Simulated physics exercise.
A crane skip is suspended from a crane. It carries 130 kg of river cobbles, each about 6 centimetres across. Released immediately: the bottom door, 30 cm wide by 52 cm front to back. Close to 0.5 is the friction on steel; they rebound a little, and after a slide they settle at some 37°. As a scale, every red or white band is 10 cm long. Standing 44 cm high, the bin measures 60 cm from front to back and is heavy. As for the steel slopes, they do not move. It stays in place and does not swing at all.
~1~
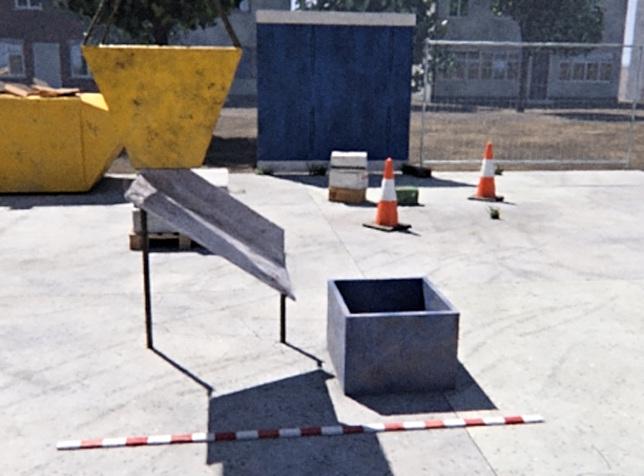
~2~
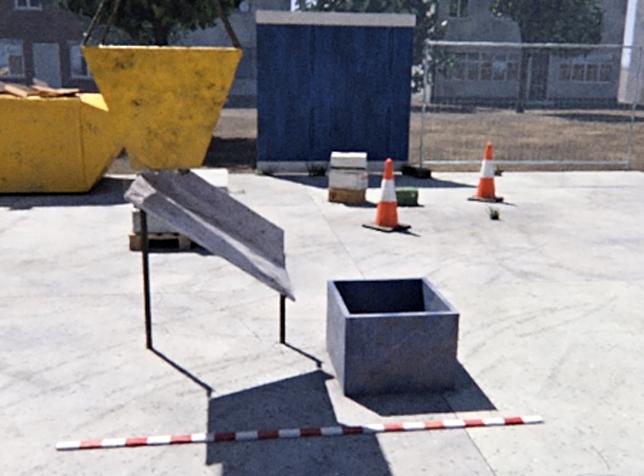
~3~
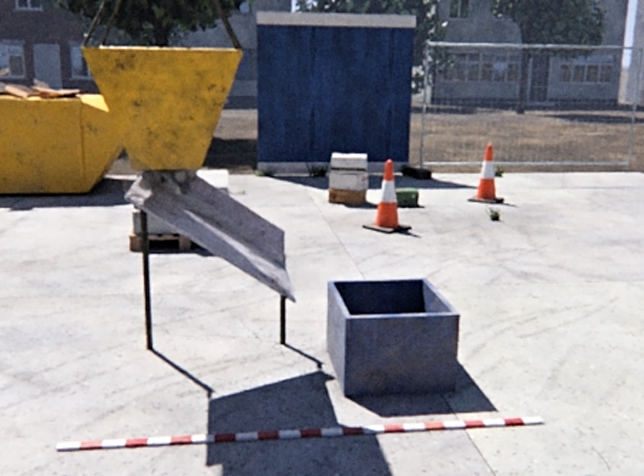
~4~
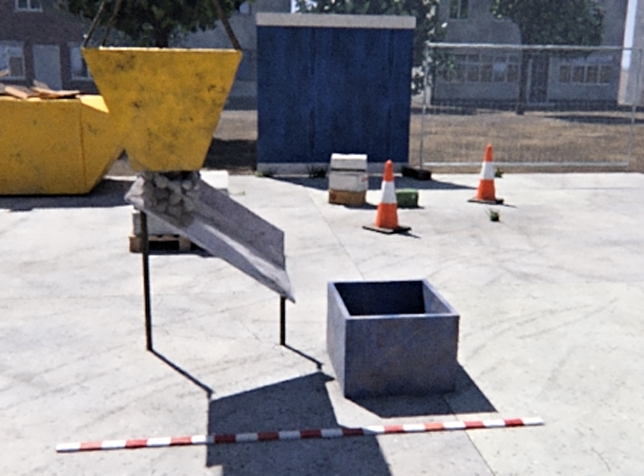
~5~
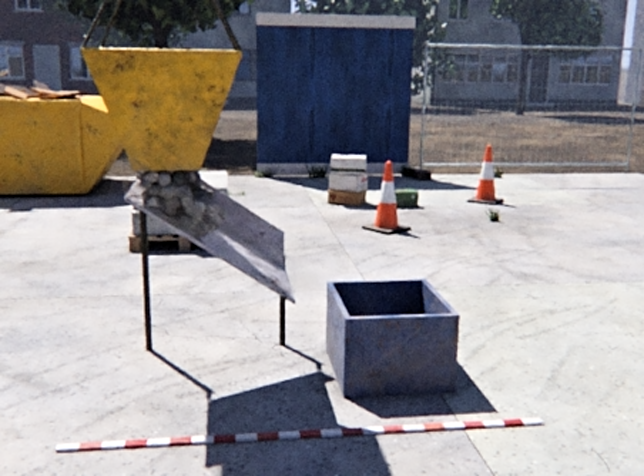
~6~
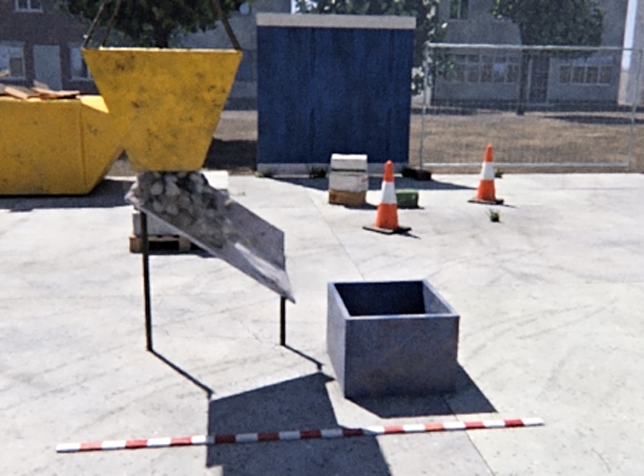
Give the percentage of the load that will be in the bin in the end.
Some 12 per cent of the load ends in the bin.
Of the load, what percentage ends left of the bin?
Near 80 in a hundred.
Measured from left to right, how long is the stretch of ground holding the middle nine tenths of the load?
Around 90 centimetres.
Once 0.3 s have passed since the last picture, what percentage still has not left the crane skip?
It holds some 15 per cent.
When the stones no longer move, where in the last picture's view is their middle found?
About (313, 362).
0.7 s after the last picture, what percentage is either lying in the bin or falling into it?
Roughly 5 percent.
Then, 0.3 s after the last picture, 14 % in the crane skip, 73 % on the steel, 13 % falling or lying left of the bin; the stones farthest right are at (337, 315).
Then, 0.7 s after the last picture, 0 % in the crane skip, 48 % on the steel, 47 % falling or lying left of the bin, 5 % falling or lying in the bin; the stones farthest right are at (414, 340).
Then, 1.3 s after the last picture, 0 % in the crane skip, 2 % on the steel, 82 % falling or lying left of the bin, 12 % falling or lying in the bin, 4 % falling or lying beside or right of the bin; the stones farthest right are at (429, 356).
Then, 2.2 s after the last picture, 0 % in the crane skip, 80 % falling or lying left of the bin, 12 % falling or lying in the bin, 8 % falling or lying beside or right of the bin; the stones farthest right are at (428, 356).
Then, 4.1 s after the last picture, 0 % in the crane skip, 80 % left of the bin, 12 % in the bin, 8 % beside or right of the bin; the stones farthest right are at (427, 350).
